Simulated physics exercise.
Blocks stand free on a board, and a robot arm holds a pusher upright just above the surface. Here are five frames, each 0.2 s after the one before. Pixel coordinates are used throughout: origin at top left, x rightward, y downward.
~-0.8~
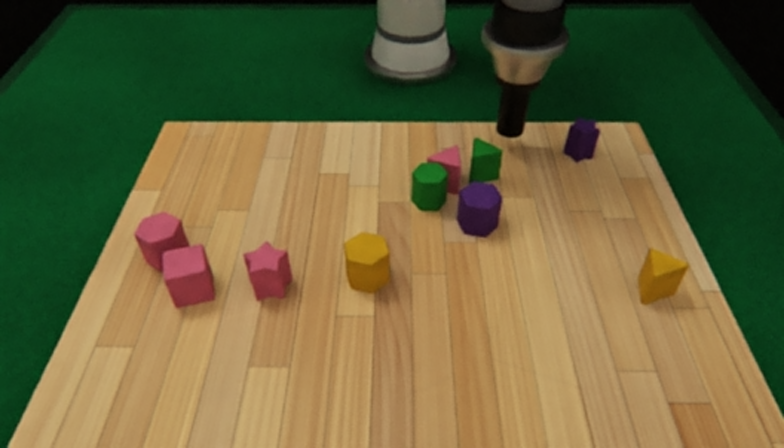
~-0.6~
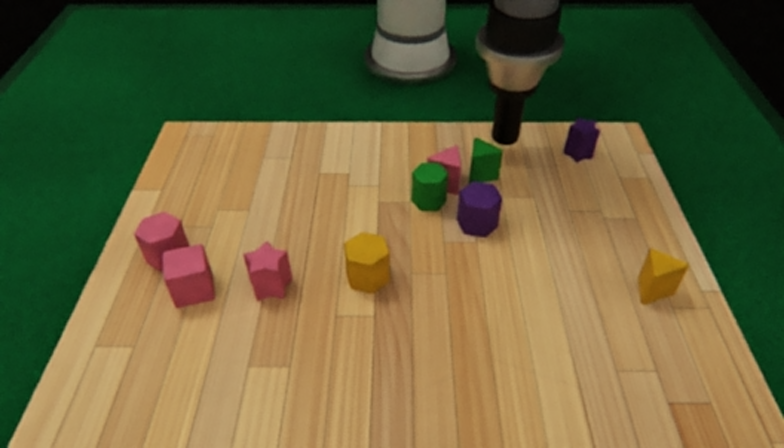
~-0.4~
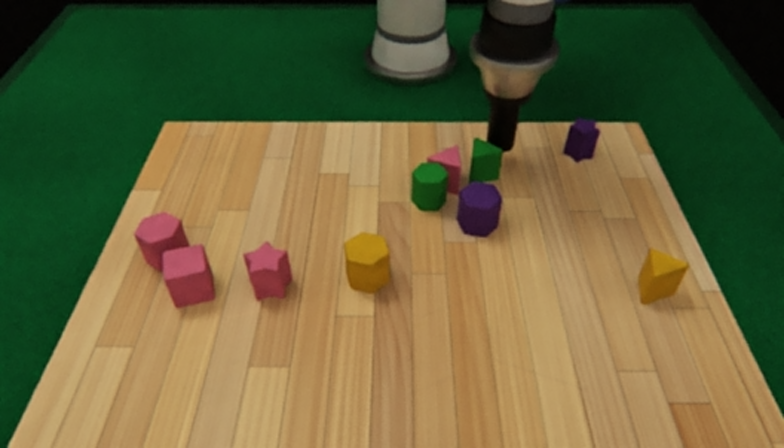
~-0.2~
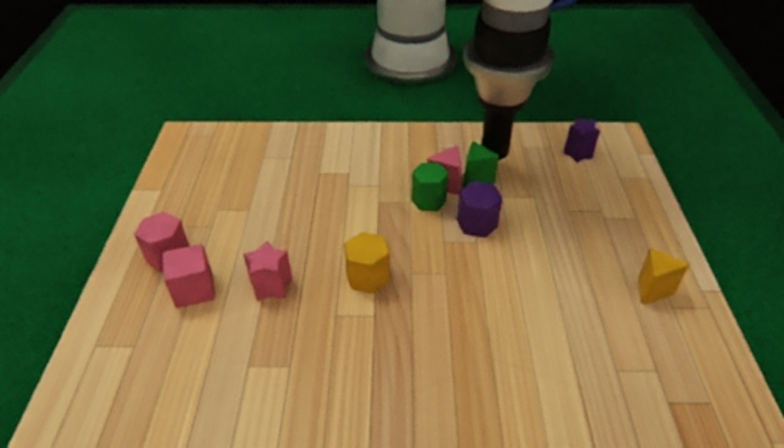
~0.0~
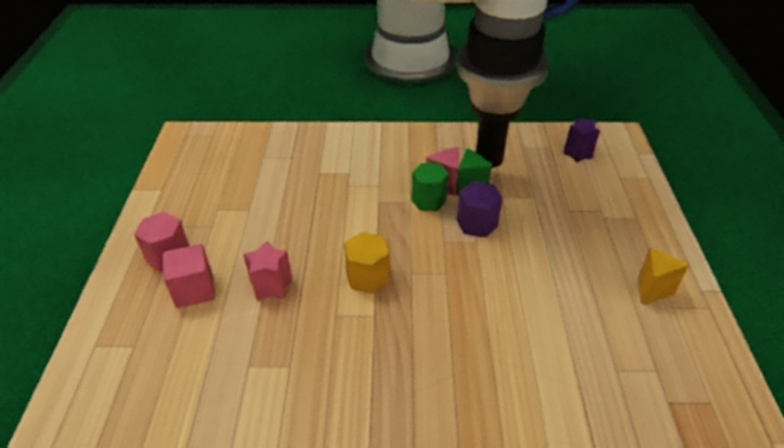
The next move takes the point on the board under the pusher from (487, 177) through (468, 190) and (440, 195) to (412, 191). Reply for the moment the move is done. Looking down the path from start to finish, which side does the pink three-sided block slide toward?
So, looking from the first point of the path to the last, the pink three-sided block moves rightwards.
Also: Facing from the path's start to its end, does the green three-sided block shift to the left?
Yes, that is how it ends up.
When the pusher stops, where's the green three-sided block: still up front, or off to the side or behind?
Beside or behind it.
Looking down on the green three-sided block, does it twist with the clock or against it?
It rotates counterclockwise.
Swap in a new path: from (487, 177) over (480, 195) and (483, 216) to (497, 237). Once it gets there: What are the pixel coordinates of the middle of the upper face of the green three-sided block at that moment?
The middle of the upper face of the green three-sided block will lie at about (458, 181) in the picture.
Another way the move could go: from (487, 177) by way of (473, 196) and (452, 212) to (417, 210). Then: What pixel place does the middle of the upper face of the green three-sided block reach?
It comes to (402, 196).
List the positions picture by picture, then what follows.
The first frame shows lower end of the pusher at (510, 130), tops of blocks, green six-sided block at (430, 172), pink three-sided block at (448, 156), green three-sided block at (484, 147), purple six-sided block at (481, 194).
The second frame shows pusher at (505, 137), blocks as before.
The third frame shows pusher at (500, 144), blocks as before.
The fourth frame shows pusher at (494, 152), green three-sided block at (480, 152).
The fifth frame shows pusher at (489, 160), green six-sided block at (430, 172), pink three-sided block at (447, 156), green three-sided block at (473, 159), purple six-sided block at (481, 194).
On the path given first. Halfway along, pusher at (456, 176); green six-sided block at (415, 173); pink three-sided block at (433, 156), turned 35° clockwise; green three-sided block at (442, 179).
At the end, pusher at (412, 174); green six-sided block at (386, 175), turned 30° anticlockwise; pink three-sided block at (400, 148), turned 70° clockwise; green three-sided block at (425, 183), turned 30° anticlockwise; purple six-sided block not moved.
